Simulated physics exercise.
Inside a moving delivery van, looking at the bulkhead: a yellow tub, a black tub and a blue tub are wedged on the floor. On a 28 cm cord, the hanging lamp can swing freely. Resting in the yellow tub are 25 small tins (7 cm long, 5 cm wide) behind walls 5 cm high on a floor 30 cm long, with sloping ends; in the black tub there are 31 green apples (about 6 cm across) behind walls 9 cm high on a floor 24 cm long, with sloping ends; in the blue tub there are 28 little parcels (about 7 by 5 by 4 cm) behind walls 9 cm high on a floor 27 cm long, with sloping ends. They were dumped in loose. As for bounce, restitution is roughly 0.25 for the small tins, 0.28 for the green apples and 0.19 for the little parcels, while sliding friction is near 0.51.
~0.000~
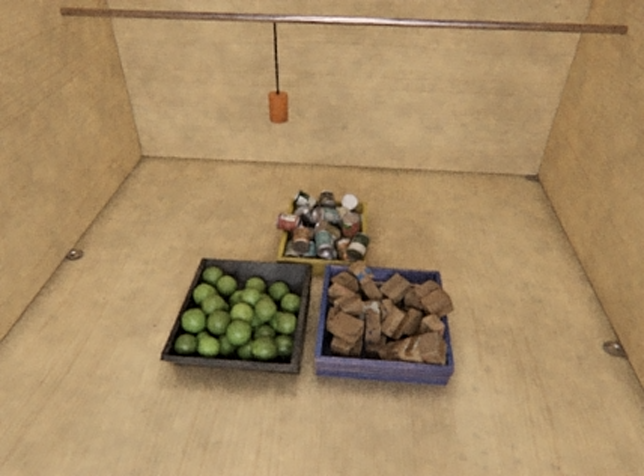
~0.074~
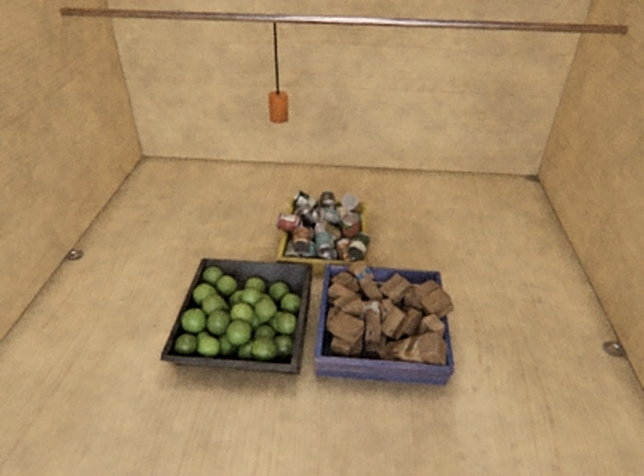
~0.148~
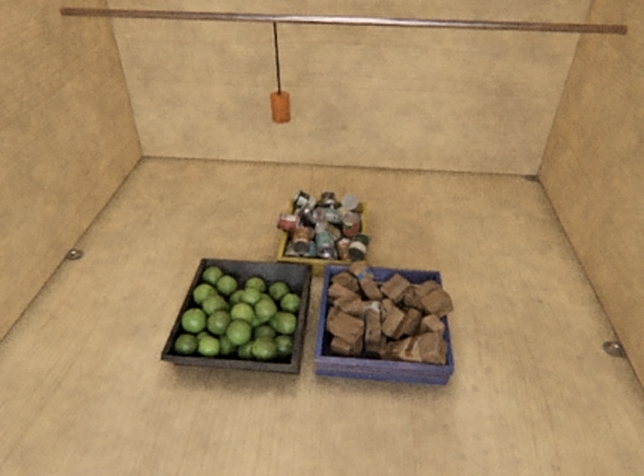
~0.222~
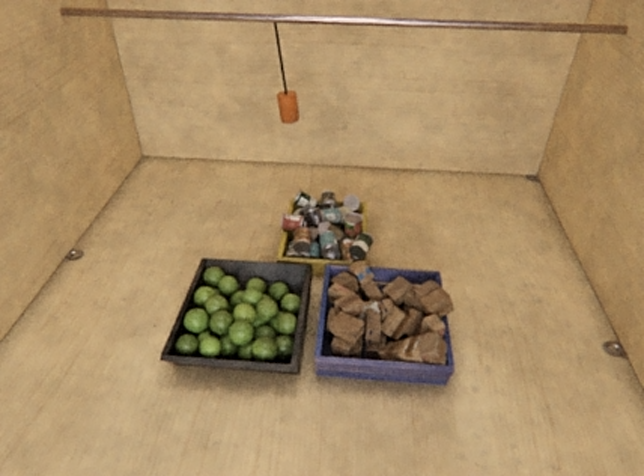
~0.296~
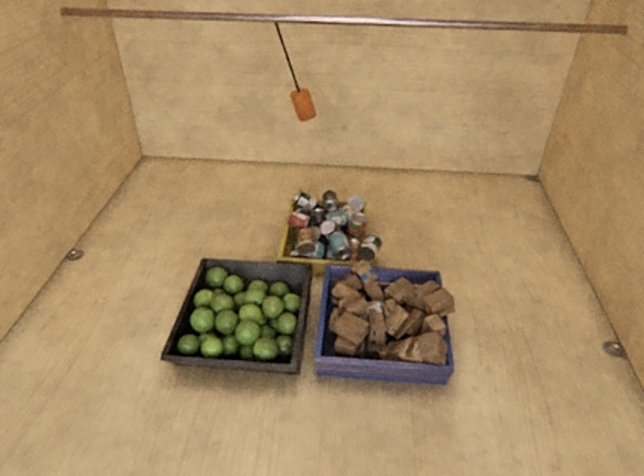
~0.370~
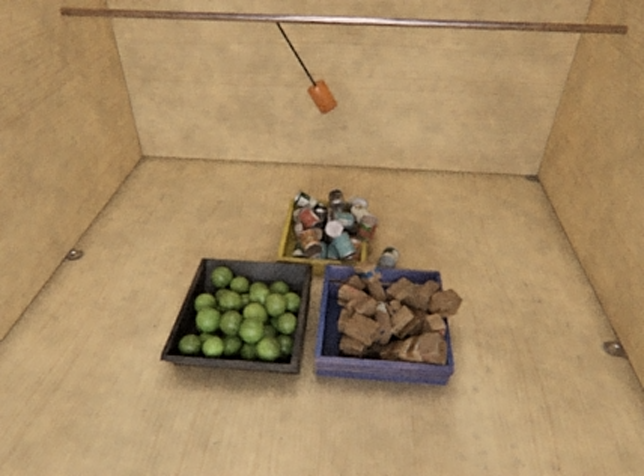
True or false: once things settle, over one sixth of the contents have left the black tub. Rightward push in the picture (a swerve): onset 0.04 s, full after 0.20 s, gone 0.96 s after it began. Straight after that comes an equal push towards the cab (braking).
False.
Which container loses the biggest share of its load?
Answer: The yellow tub.
After 0.72 s, yellow tub 18 in, 7 out, black tub 30 in, 1 out and blue tub 26 in, 2 out.
After 1.16 s, yellow tub 17 in, 8 out, black tub 30 in, 1 out and blue tub 25 in, 3 out.
After 1.77 s, yellow tub 17 in, 8 out, black tub 30 in, 1 out and blue tub 25 in, 3 out.
Final count (at 2.56 s), yellow tub 17 in, 8 out, black tub 30 in, 1 out and blue tub 25 in, 3 out. Asked share, 1 of 31, 3 per cent.
